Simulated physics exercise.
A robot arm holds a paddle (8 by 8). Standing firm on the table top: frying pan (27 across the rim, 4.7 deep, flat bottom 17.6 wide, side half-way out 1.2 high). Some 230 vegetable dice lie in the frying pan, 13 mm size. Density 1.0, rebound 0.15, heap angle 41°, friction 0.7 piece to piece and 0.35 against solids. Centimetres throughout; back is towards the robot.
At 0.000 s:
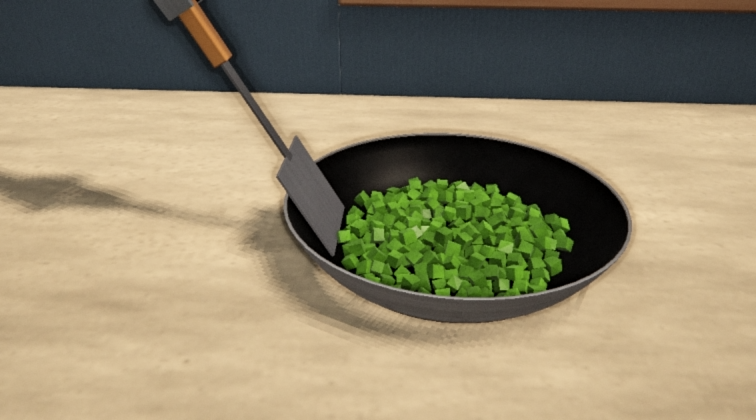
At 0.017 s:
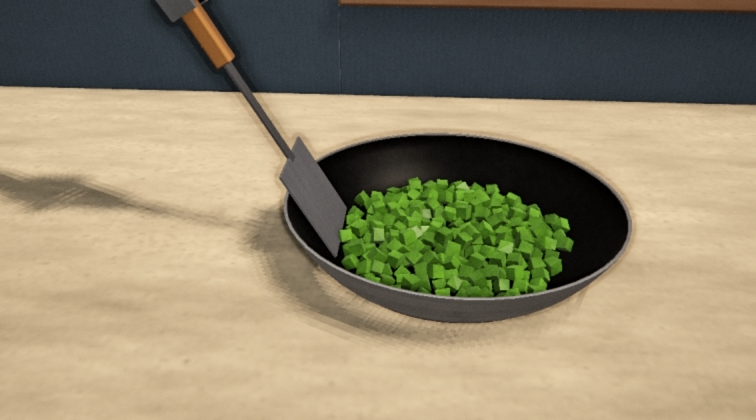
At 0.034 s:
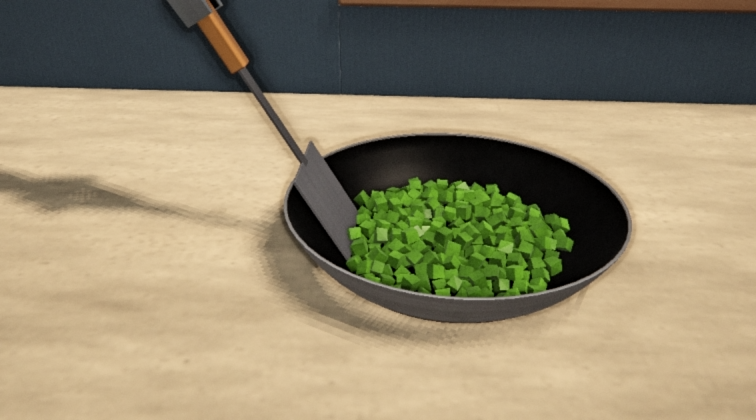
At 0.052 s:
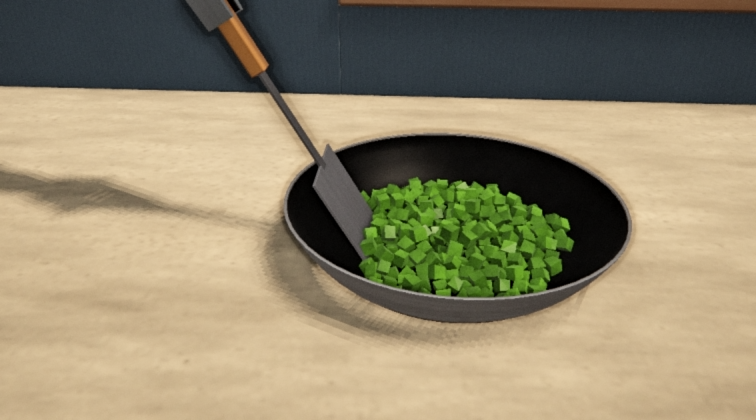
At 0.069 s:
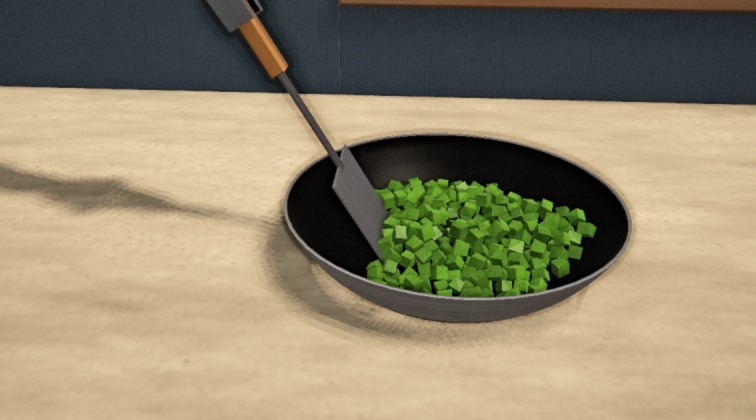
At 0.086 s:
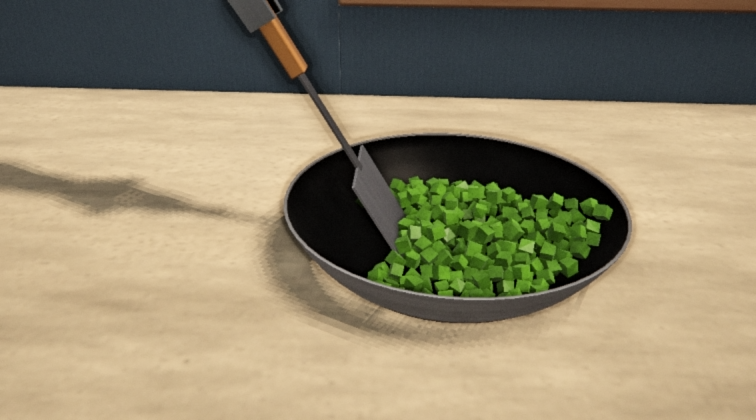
A flat grey paddle with an orange-brown grip, held by a robot arm, stands at the left side of a black frying pan beside a heap of green cubes. It slides right through the pan, pressing into the heap and pushing the cubes toward the right side, leaving bare black surface behind it.
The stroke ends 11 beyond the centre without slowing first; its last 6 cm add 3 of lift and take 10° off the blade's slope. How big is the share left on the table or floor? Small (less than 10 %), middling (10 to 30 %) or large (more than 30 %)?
A large share, more than 30 %, ends on the table or floor.
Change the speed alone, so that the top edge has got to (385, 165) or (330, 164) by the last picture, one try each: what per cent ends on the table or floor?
About 40 and 40 per cent.
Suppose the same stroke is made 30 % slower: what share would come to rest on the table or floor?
In that case some 35 per cent.
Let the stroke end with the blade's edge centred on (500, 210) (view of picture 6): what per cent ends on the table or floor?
About 5 per cent.
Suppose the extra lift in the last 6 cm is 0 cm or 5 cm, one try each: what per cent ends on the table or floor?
Some 45 and 30 per cent.
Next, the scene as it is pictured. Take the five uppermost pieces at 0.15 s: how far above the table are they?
Some 6 cm.
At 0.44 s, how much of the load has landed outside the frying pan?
About 25 per cent.
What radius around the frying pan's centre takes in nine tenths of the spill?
Roughly 35 cm.
After 0.15 s, sloping 60°, highest piece 8 above the table; 229 in the frying pan, 1 on the blade or in flight.
After 0.21 s, sloping 57°, highest piece 9 above the table; 217 in the frying pan, 13 on the blade or in flight.
After 0.44 s, sloping 50°, highest piece 13 above the table; 140 in the frying pan, 60 on the table or floor, 30 on the blade or in flight.
After 1.49 s, sloping 50°, highest piece 3 above the table; 140 in the frying pan, 90 on the table or floor.
At rest, 140 in the frying pan, 90 on the table or floor. That is 39 % on the table or floor.
